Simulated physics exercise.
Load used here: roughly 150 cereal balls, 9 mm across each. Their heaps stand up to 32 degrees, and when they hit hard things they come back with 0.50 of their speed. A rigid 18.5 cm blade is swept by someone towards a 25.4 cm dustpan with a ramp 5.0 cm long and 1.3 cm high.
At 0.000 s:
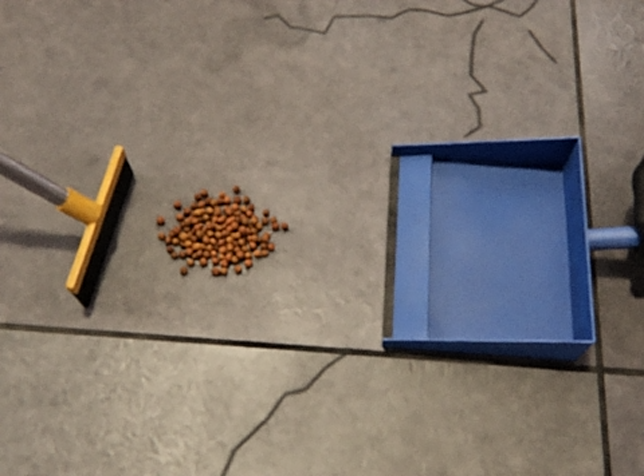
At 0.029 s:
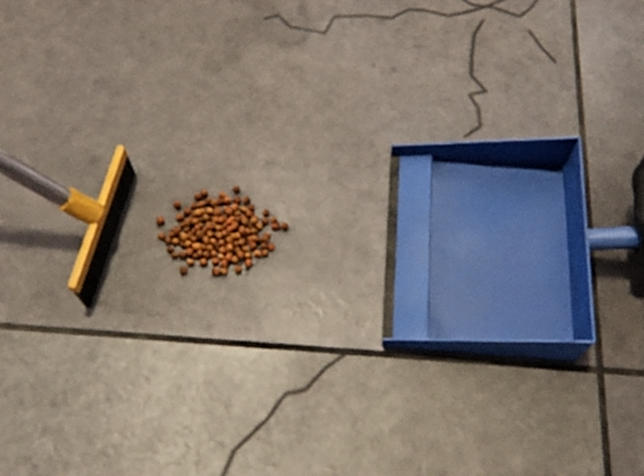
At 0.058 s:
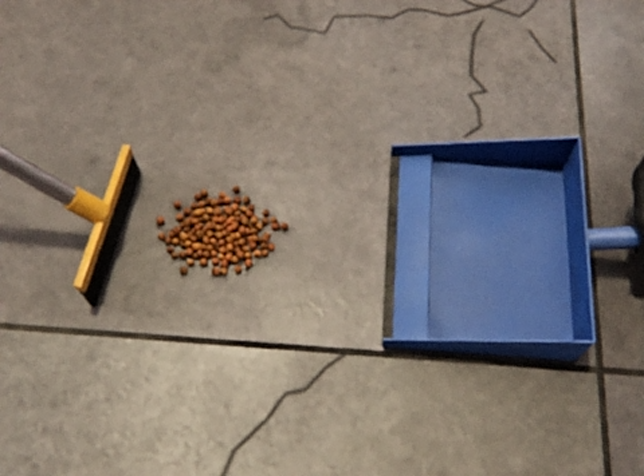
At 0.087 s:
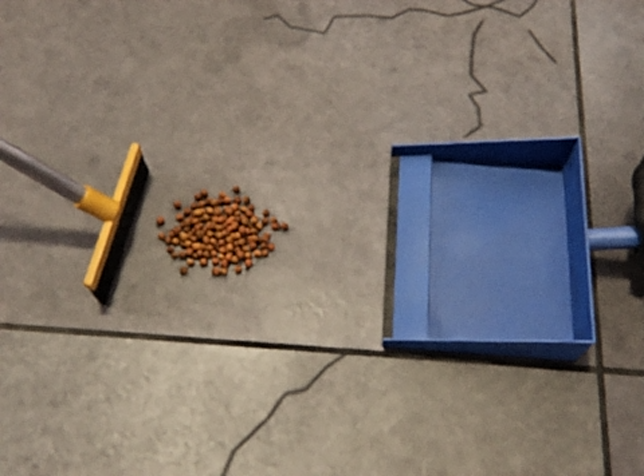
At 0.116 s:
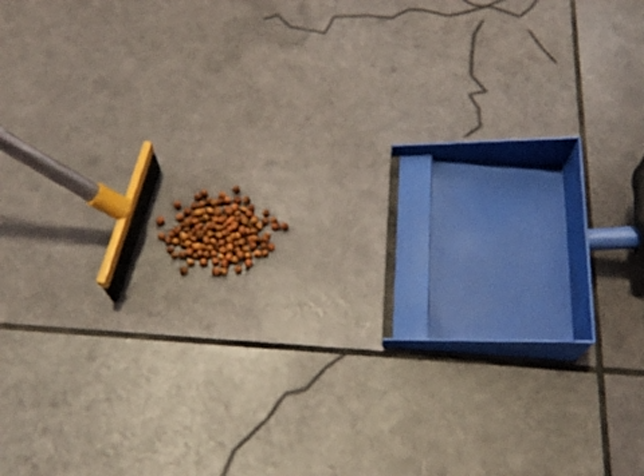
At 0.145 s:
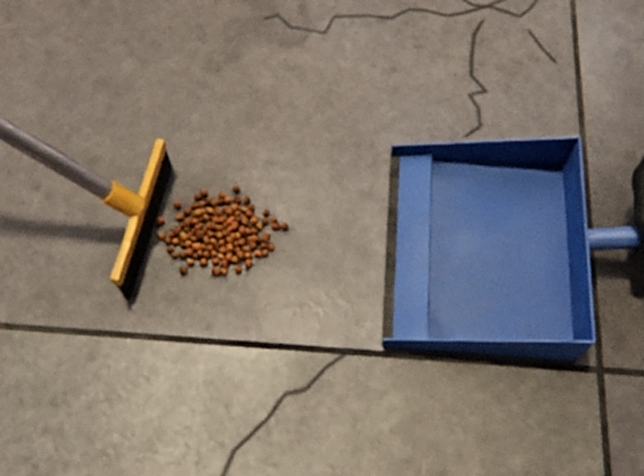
A yellow-backed blade on a handle slides right, up to a pile of small brown balls.
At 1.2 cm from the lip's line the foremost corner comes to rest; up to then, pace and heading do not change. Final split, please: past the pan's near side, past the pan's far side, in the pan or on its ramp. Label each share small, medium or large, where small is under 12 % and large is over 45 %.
Past the pan's near side: Small. Past the pan's far side: Small. In the pan or on its ramp: Medium.
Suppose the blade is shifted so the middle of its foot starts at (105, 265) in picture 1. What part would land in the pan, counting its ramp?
35 per cent, roughly.
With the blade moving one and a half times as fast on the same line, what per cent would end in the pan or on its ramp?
In that case some 35 per cent.
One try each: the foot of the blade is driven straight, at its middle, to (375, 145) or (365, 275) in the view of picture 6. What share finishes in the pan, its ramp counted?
About 10 % and 40 %.
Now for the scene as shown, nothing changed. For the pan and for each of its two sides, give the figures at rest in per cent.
Near: 0; far: 5; pan: 25 (percent).
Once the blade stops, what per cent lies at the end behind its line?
I'd put it near 15 in a hundred.
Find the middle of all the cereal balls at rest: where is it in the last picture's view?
Resting centre estimate: Around (383, 224).
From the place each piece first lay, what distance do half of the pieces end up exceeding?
Somewhere around 20 centimetres.
Then, at 0.41 s, middle of the blade 16 cm from the lip; 0 % over the lip, far side 0 %, near side 0 %.
Then, at 0.58 s, middle of the blade 7 cm from the lip; 0 % over the lip, far side 0 %, near side 0 %.
After 0.88 s, middle of the blade 2 cm from the lip; 25 % over the lip, far side 5 %, near side 0 %.
In the end, at 1.2 s, near side 0 %, far side 5 %, pan 25 %, in front of the lip or behind the blade 70 %.
